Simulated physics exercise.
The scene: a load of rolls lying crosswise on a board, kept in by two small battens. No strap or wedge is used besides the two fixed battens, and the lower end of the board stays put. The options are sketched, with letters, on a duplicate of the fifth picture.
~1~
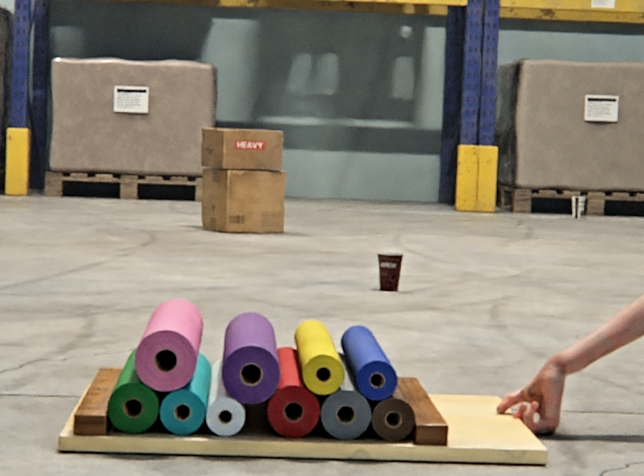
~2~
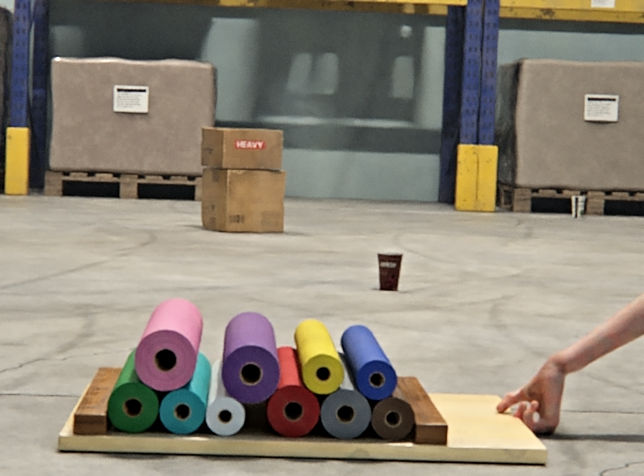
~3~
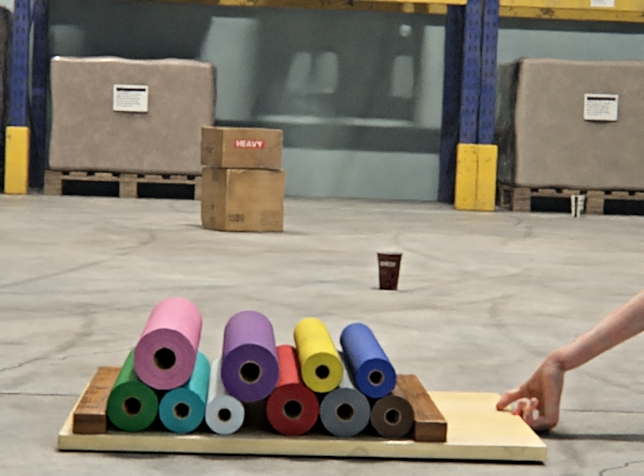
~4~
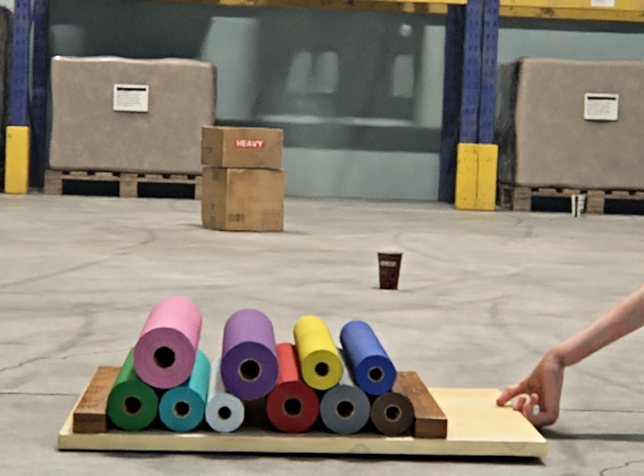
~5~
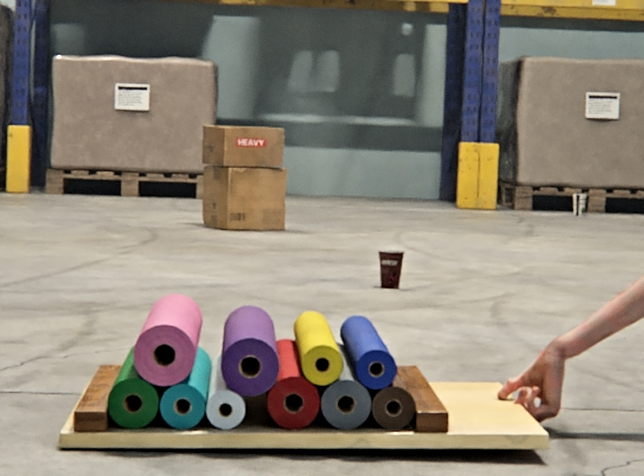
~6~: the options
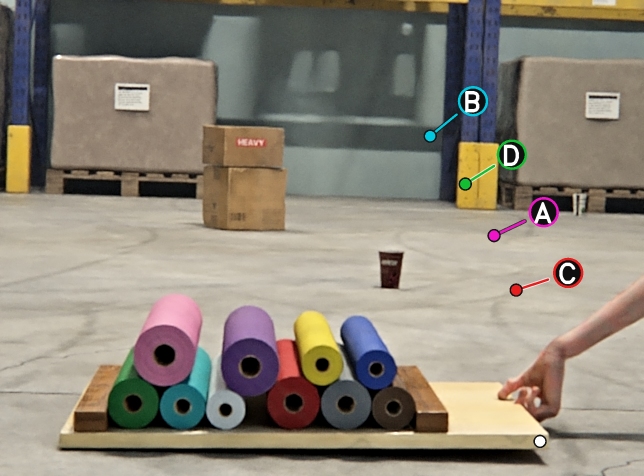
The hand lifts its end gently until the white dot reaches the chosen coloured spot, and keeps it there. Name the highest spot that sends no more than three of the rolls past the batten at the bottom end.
At most to D.
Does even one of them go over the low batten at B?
Yes.
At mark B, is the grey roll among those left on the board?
Yes, with B.
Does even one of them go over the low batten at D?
Yes.
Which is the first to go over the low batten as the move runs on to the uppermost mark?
It is the pink one.
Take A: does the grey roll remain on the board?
Yes.
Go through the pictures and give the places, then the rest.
The first picture shows red roll (294, 411); grey roll (346, 414); brown roll (394, 419).
The second picture shows brown roll (393, 418); pink roll (165, 360).
The third picture shows board (299, 409); brown roll (392, 416); blue roll (376, 378); green roll (132, 406).
The fourth picture shows board (299, 407); green roll (133, 405); turquoise roll (182, 409).
The fifth picture shows board (300, 403); green roll (133, 403); turquoise roll (183, 406).
On the marked copy, A at (494, 236); B at (430, 136); C at (516, 290); D at (465, 184); the white dot at (540, 442).
With D. Early on, board at 19°.
Further on, board at 34°.
At the end, board at 34°, two over the low batten (pink, purple).
As for the rest, A two over the low batten (pink, purple); B four over the low batten (pink, purple, blue, yellow); C none over the low batten.
